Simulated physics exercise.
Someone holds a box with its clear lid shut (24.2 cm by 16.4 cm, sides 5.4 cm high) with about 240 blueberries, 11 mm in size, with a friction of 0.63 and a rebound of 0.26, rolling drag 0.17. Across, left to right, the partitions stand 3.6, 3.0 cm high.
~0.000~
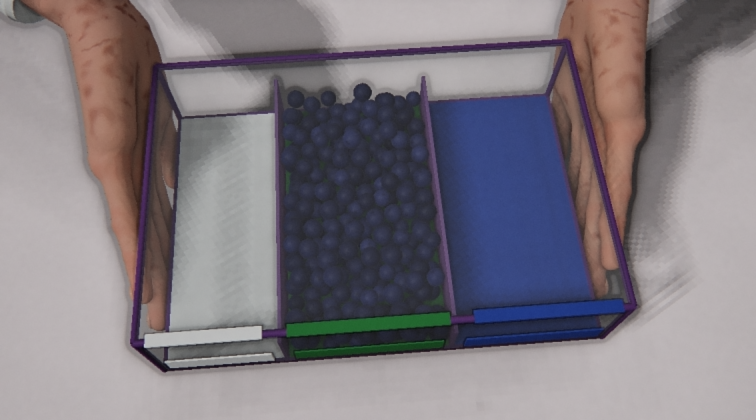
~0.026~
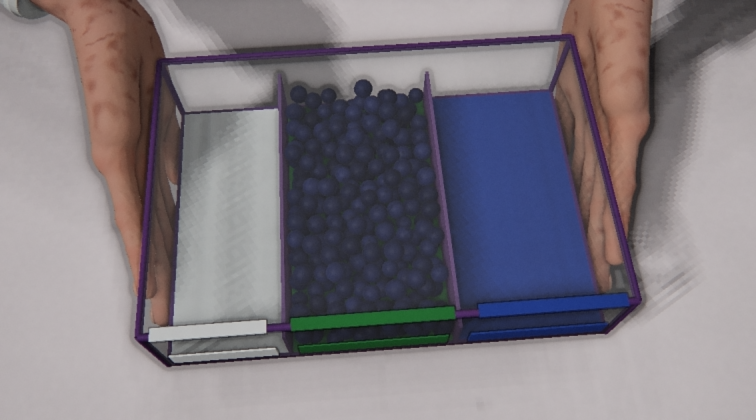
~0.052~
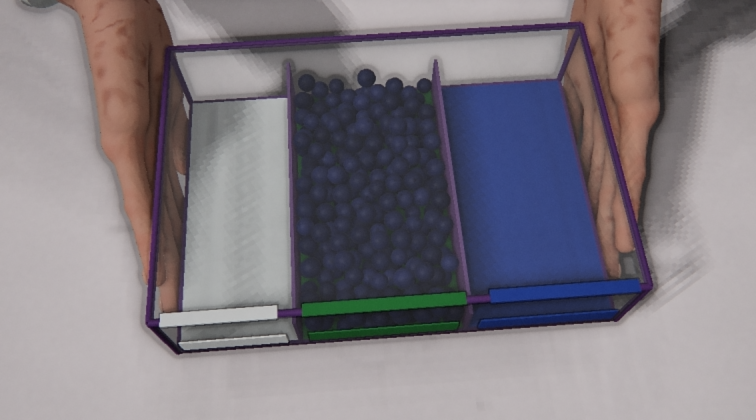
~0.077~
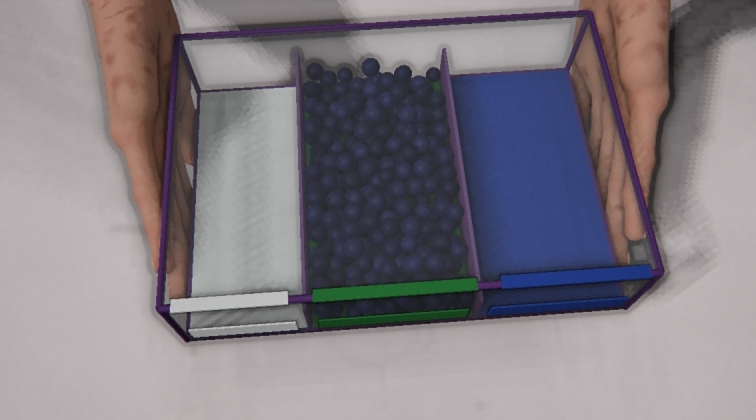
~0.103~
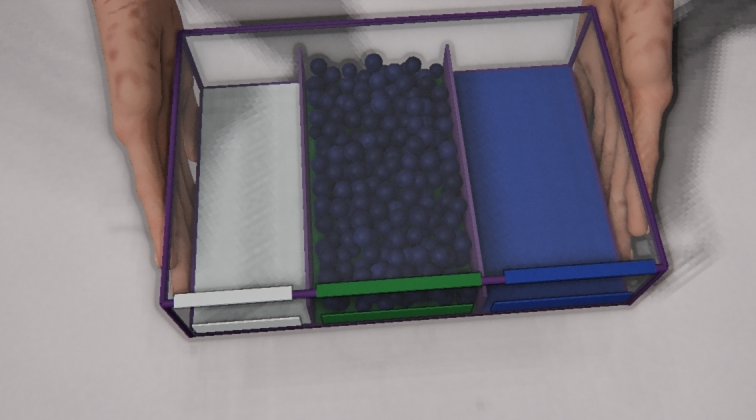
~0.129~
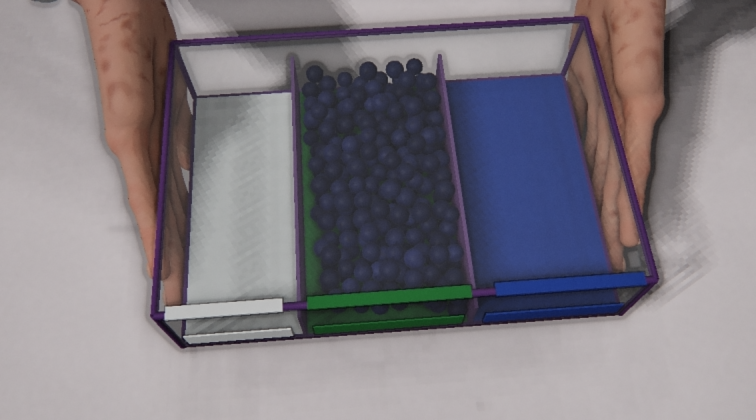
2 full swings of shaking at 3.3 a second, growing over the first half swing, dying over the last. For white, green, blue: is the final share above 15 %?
My prediction: My guess for white: It misses the cut; my guess for green: It makes the cut; my guess for blue: It misses the cut.
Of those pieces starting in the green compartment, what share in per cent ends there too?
I'd say around 90 per cent.
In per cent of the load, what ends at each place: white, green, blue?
Tally per hundred: White = 0, green = 95, blue = 5.
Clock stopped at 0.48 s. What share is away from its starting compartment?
About 5 %.
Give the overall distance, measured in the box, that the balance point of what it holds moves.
From start to finish it ends up roughly 0.5 cm away.
After 0.32 s, tilt 0 degrees; green 100 %; middle of all pieces near (361, 203).
After 0.48 s, tilt 0 degrees; green 95 %, blue 5 %; middle of all pieces near (365, 197).
Then, at 0.62 s, tilt 0 degrees; green 95 %, blue 5 %; middle of all pieces near (362, 206).
Then, at 0.76 s, tilt 0 degrees; green 95 %, blue 5 %; middle of all pieces near (367, 204).
At rest (1.1 s), white 0 %, green 95 %, blue 5 %.
